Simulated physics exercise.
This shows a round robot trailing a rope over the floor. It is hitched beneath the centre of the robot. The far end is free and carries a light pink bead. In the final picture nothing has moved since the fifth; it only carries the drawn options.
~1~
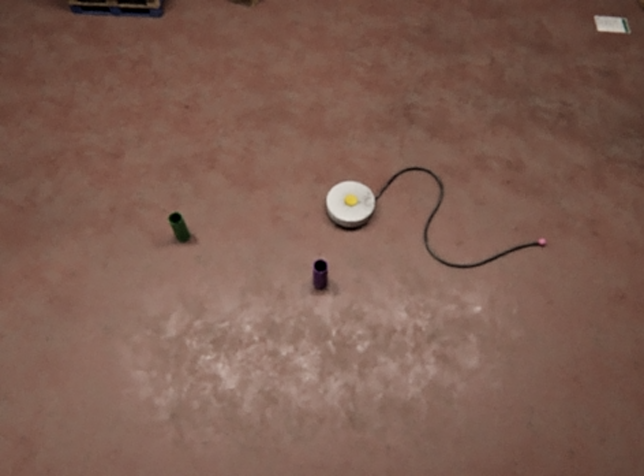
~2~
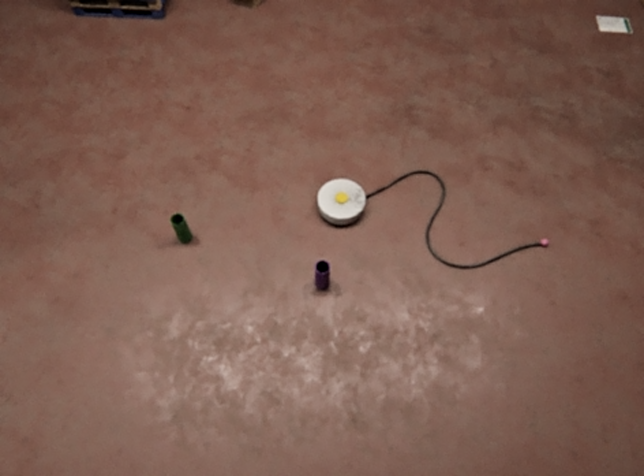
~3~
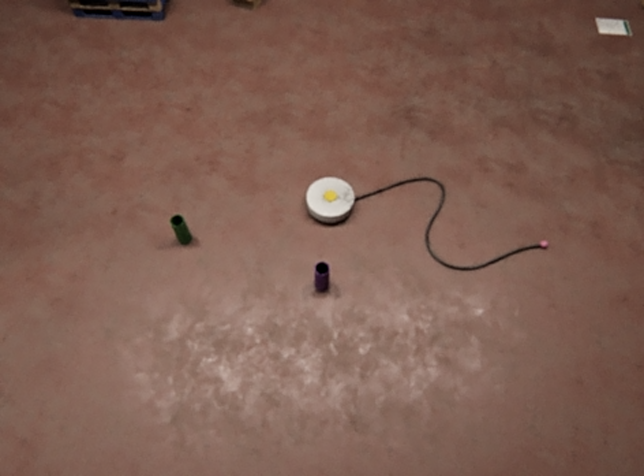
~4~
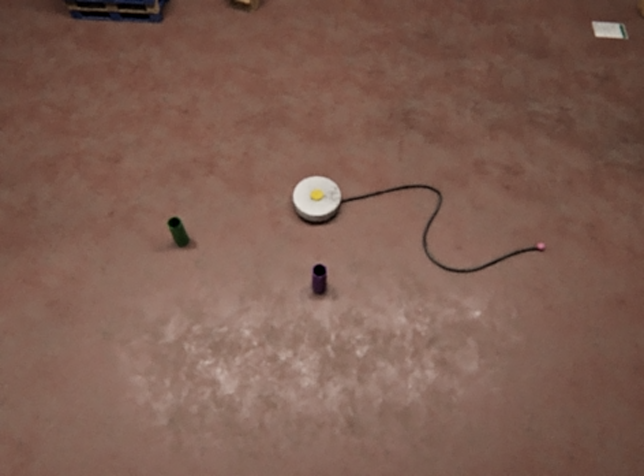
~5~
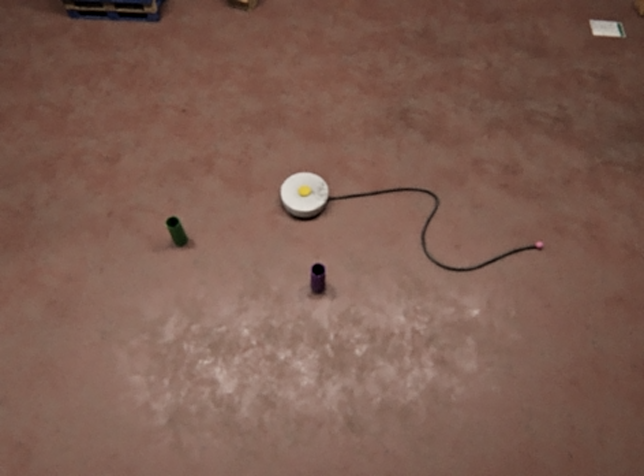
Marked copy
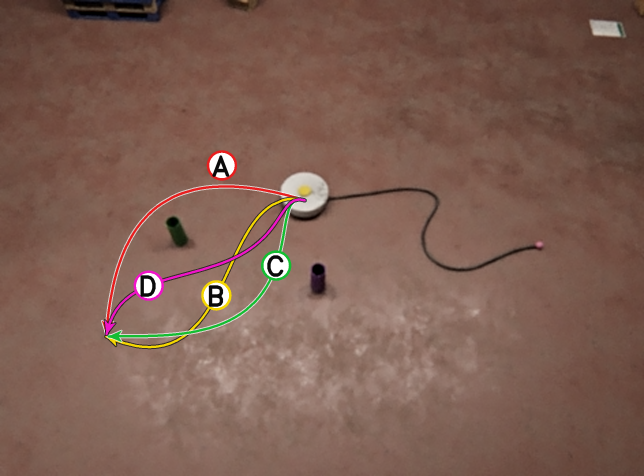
A round white robot with a yellow spot on top slid slowly left across the reddish floor, straightening the near part of its dark rope while the pink-tipped end and the green and purple posts stayed put.
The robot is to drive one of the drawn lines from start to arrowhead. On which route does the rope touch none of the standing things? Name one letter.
D.
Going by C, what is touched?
The purple post.
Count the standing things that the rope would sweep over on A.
In all, one.
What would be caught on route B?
The purple post.
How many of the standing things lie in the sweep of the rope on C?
In all, one.
On the marked copy, A from (305, 200) via (162, 203) to (106, 334); B from (305, 200) via (225, 279) to (106, 336); C from (305, 200) via (255, 302) to (108, 336); D from (305, 200) via (217, 265) to (107, 334).
With D. Early on, robot (242, 249), middle of the rope (405, 222), free end (539, 245).
Further on, robot (148, 281), middle of the rope (331, 260), free end (499, 251).
At the end, robot (103, 333), middle of the rope (286, 271), free end (455, 252); nothing has been touched.
As for the rest, A meets the green post; B meets the purple post; C meets the purple post.
